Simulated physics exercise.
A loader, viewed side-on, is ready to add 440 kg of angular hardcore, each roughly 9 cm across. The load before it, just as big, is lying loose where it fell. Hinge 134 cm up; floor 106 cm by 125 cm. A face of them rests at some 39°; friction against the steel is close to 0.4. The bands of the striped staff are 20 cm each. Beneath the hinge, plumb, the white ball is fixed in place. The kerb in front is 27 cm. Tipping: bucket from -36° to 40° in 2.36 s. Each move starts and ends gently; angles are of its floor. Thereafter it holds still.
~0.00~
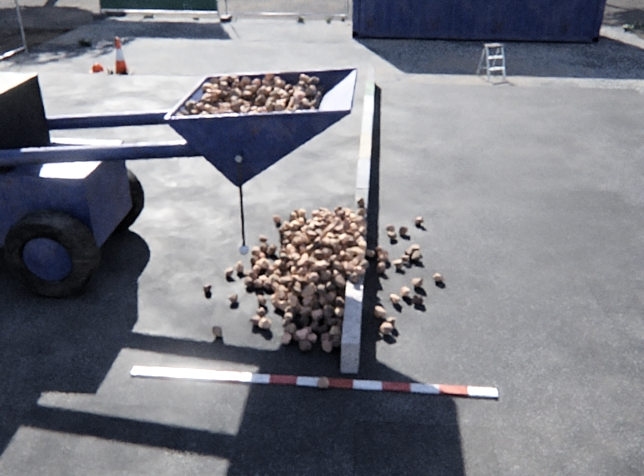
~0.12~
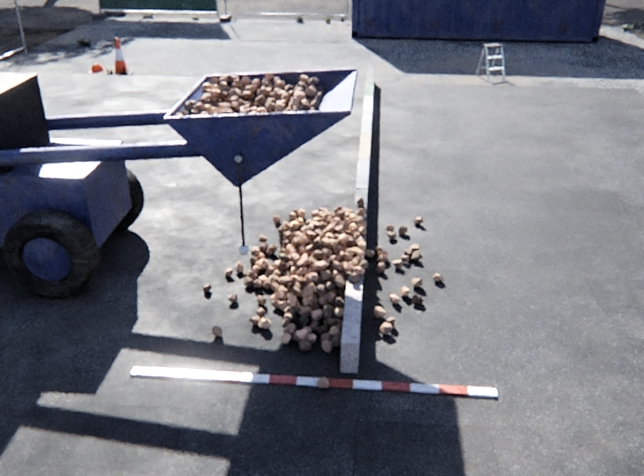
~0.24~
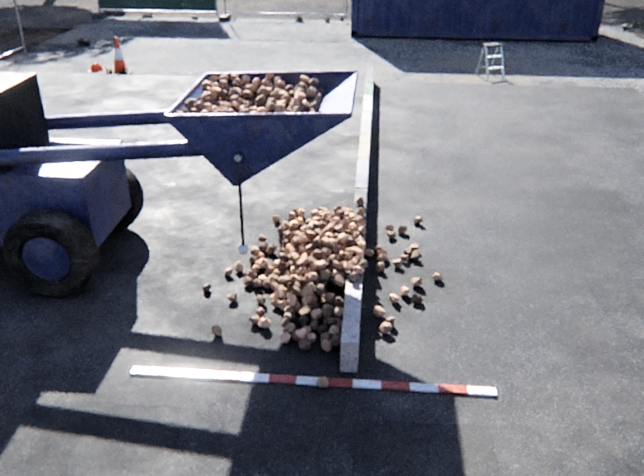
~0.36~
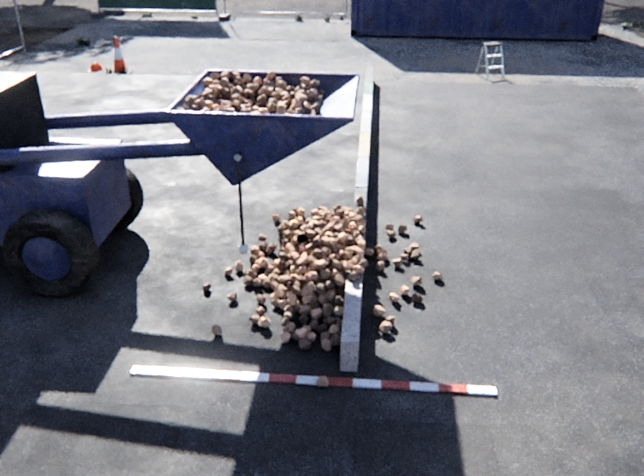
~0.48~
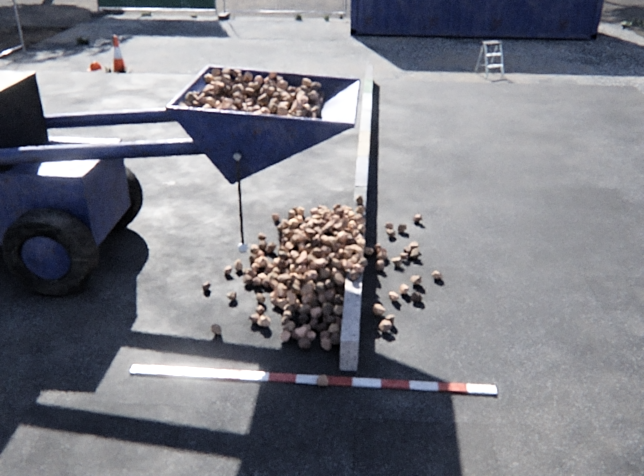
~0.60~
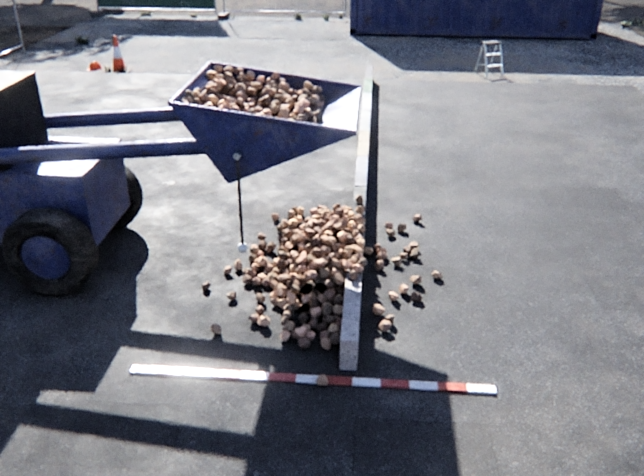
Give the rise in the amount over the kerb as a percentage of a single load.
63 %.
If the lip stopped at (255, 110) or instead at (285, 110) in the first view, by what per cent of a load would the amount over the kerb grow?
Close to 0 per cent, followed by close to 0 per cent.
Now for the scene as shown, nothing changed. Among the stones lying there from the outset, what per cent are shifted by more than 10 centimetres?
Roughly 5 per cent of them.
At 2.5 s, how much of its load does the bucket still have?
35 %.
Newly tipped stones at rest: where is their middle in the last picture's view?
I'd say close to (377, 259).
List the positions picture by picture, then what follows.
In the first picture, lip at (351, 111), floor tilted -36°, highest stones at (275, 87). The earlier load is highest near (338, 229), 36 cm above ground level, 95 % on this side of the kerb, 5 % over the kerb.
In the second picture, lip at (351, 113), floor tilted -35°, highest stones at (272, 88); the stones move at 0.0 m/s on average.
In the third picture, lip at (351, 115), floor tilted -34°, highest stones at (246, 87); the stones move at 0.1 m/s on average.
In the fourth picture, lip at (353, 120), floor tilted -31°, highest stones at (228, 85); the stones move at 0.1 m/s on average.
In the fifth picture, the bucket is at -28°, its lip at (355, 125); the top of the load is at (221, 80); the stones move at 0.1 m/s on average.
In the sixth picture, the bucket is at -24°, its lip at (356, 133); the top of the load is at (223, 77); the stones move at 0.2 m/s on average.
After 1.8 s the floor is at 28°; in per cent of one load, 100 in the bucket, 96 on this side of the kerb, 5 over the kerb; the foremost stones are at (416, 258).
After 2.5 s the floor is at 40°; in per cent of one load, 35 in the bucket, 141 on this side of the kerb, 24 over the kerb; the foremost stones are at (418, 260).
After 2.8 s the floor is at 40°; in per cent of one load, 7 in the bucket, 140 on this side of the kerb, 54 over the kerb; the foremost stones are at (459, 286).
After 5.7 s the floor is at 40°; in per cent of one load, 0 in the bucket, 133 on this side of the kerb, 67 over the kerb; the foremost stones are at (483, 290). Net gain over the kerb, 63.
